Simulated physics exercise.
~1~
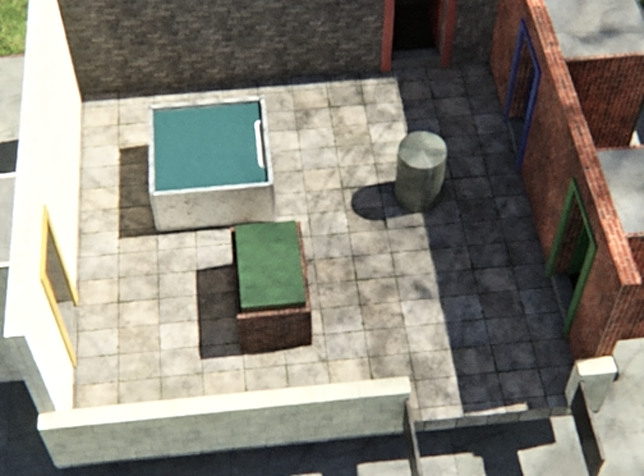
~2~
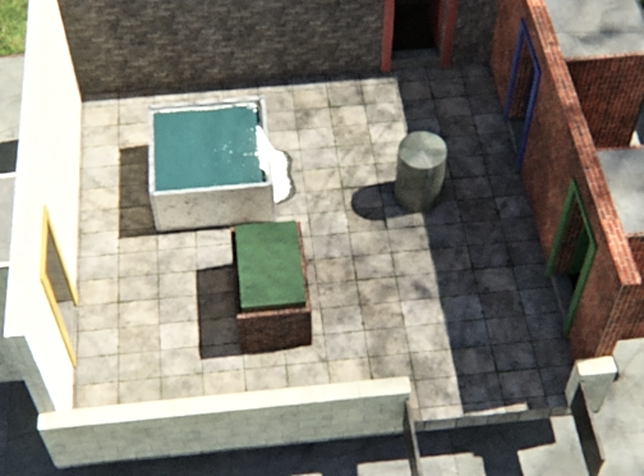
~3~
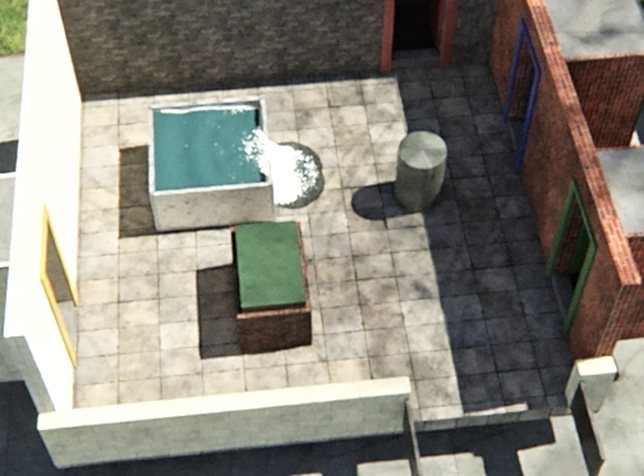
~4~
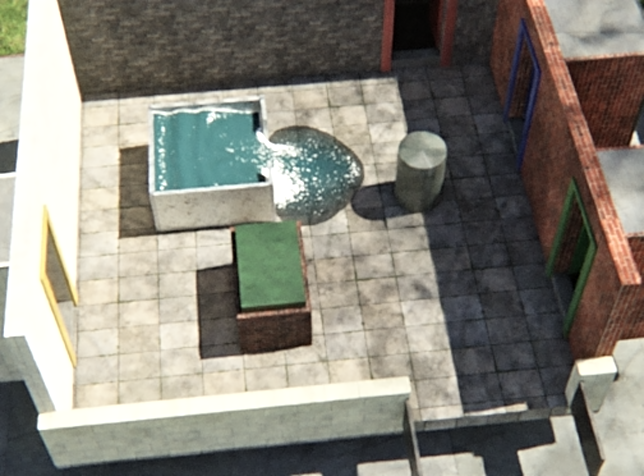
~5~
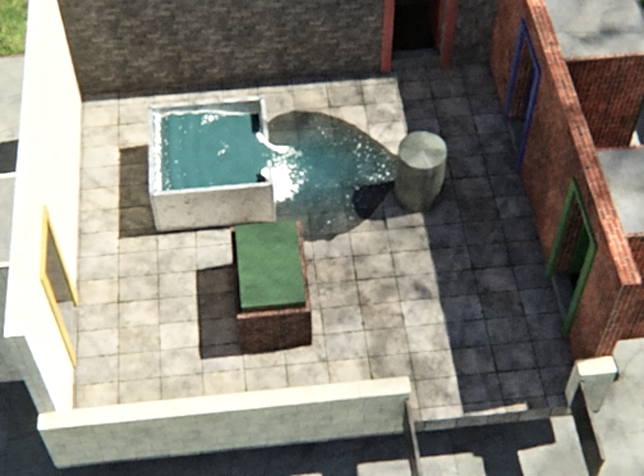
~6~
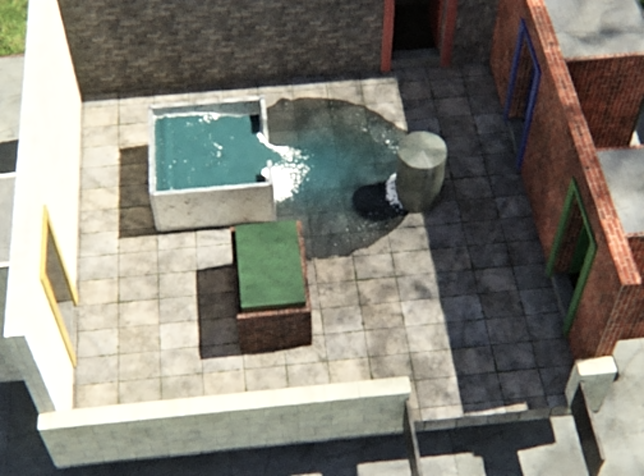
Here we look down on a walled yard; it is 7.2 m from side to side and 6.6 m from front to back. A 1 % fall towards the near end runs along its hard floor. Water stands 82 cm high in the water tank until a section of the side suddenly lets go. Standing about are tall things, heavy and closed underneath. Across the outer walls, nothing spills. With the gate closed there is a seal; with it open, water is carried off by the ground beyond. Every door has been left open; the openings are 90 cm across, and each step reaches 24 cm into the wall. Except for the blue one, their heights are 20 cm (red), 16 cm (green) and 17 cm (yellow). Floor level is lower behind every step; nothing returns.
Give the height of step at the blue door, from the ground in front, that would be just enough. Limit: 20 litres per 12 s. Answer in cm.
Close to 22 cm.
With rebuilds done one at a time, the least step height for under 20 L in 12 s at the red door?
At red, roughly 12.0 cm.
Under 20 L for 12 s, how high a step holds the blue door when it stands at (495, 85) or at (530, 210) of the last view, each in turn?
Minimums: Roughly 26 cm and 7.0 cm.
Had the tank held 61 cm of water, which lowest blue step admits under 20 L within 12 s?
Step height: Approx. 15 cm.
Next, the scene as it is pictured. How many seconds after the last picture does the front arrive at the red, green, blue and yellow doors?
Red 0.6 s, green 1.1 s, blue 0.3 s, yellow not in the 12 s.
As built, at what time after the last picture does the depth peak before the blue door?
Around 1.6 seconds.
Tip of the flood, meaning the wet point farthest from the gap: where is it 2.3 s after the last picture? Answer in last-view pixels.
The farthest wet point sits near (571, 390).
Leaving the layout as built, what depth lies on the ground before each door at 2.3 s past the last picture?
Red door 17 cm, green door 10 cm, blue door 20 cm, yellow door 0 cm.
Then, 0.7 s after the last picture water covers 35 % of the floor, deepest (38 cm) near (279, 178); 21 cm at the blue door, 6 litres in over its 14 cm step.
Then, 2.3 s after the last picture water covers 45 % of the floor, deepest (28 cm) near (485, 119); 20 cm at the blue door, 91 litres in over its 14 cm step.
Then, 11.3 s after the last picture water covers 75 % of the floor, deepest (6 cm) near (401, 176); 5 cm at the blue door, 124 litres in over its 14 cm step.
At the blue door as built, the water peaked near 26 cm, 1.5 s after the last picture.
Run again over the same 12 s with other heights there, 56 litres in over 18 cm, 4 litres over 28 cm. The limit of 20 litres is kept from about 22 cm up.
